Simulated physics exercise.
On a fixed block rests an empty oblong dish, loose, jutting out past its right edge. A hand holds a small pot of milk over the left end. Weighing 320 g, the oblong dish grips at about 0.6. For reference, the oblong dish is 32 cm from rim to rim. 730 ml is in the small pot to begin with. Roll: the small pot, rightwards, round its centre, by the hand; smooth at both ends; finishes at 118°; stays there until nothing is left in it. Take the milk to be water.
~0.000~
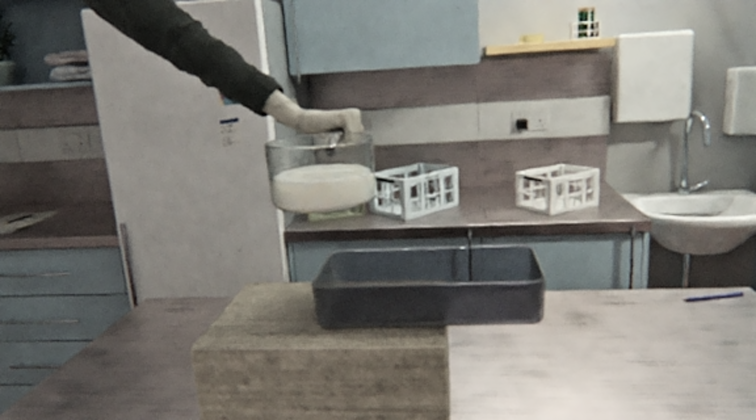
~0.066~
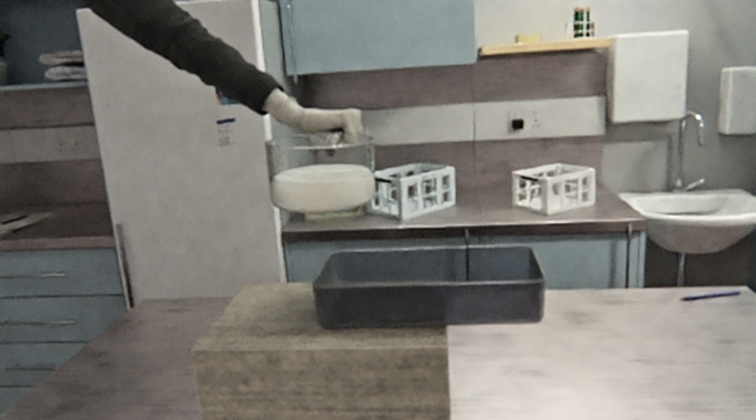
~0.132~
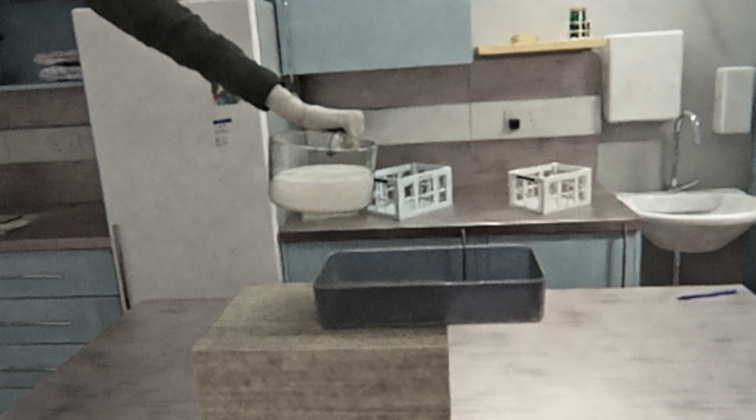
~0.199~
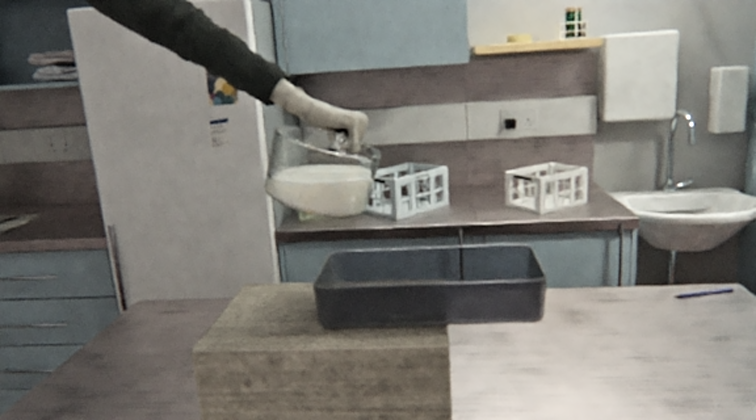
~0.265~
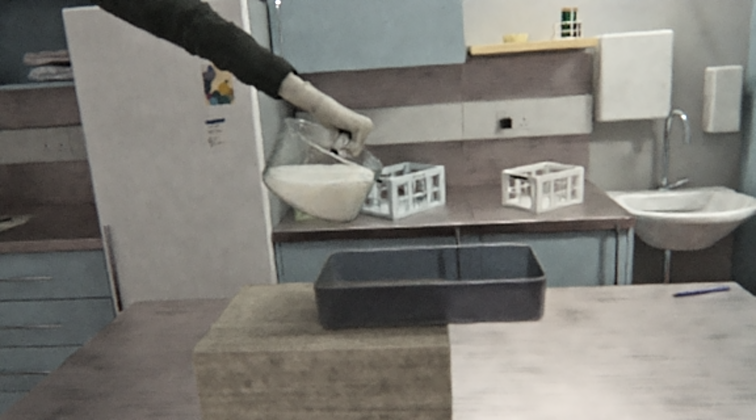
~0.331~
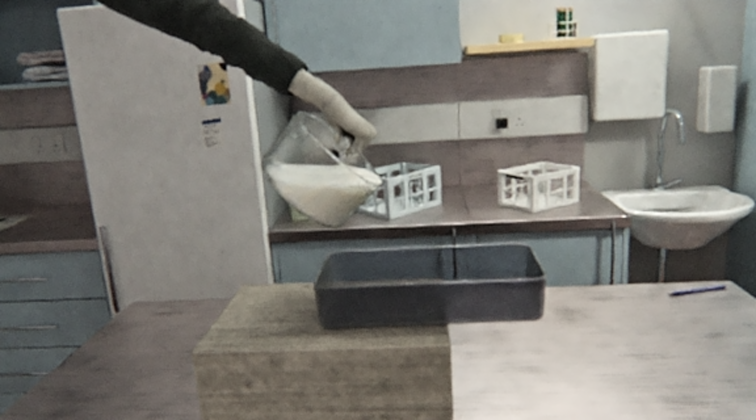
To begin with, a hand holds a clear pot of milk upright above the left end of a dark oblong dish, which rests partly on a block. The hand then tilts the pot to the right, slowly at first and then further, until it leans steeply, the milk gathering toward its lower right side.
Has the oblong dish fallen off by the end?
No.
By 0.62 s the tilt is 106° and 28 per cent is still to pour; the oblong dish lies level with 37 per cent in it.
By 0.82 s the tilt is 118° and 4 per cent is still to pour; the oblong dish lies level with 72 per cent in it.
By 1.04 s the tilt is 118° and 0 per cent is still to pour; the oblong dish lies level with 91 per cent in it.
By 1.28 s the tilt is 118° and 0 per cent is still to pour; the oblong dish lies level with 91 per cent in it.
At rest the oblong dish lies level with 91 per cent in it.
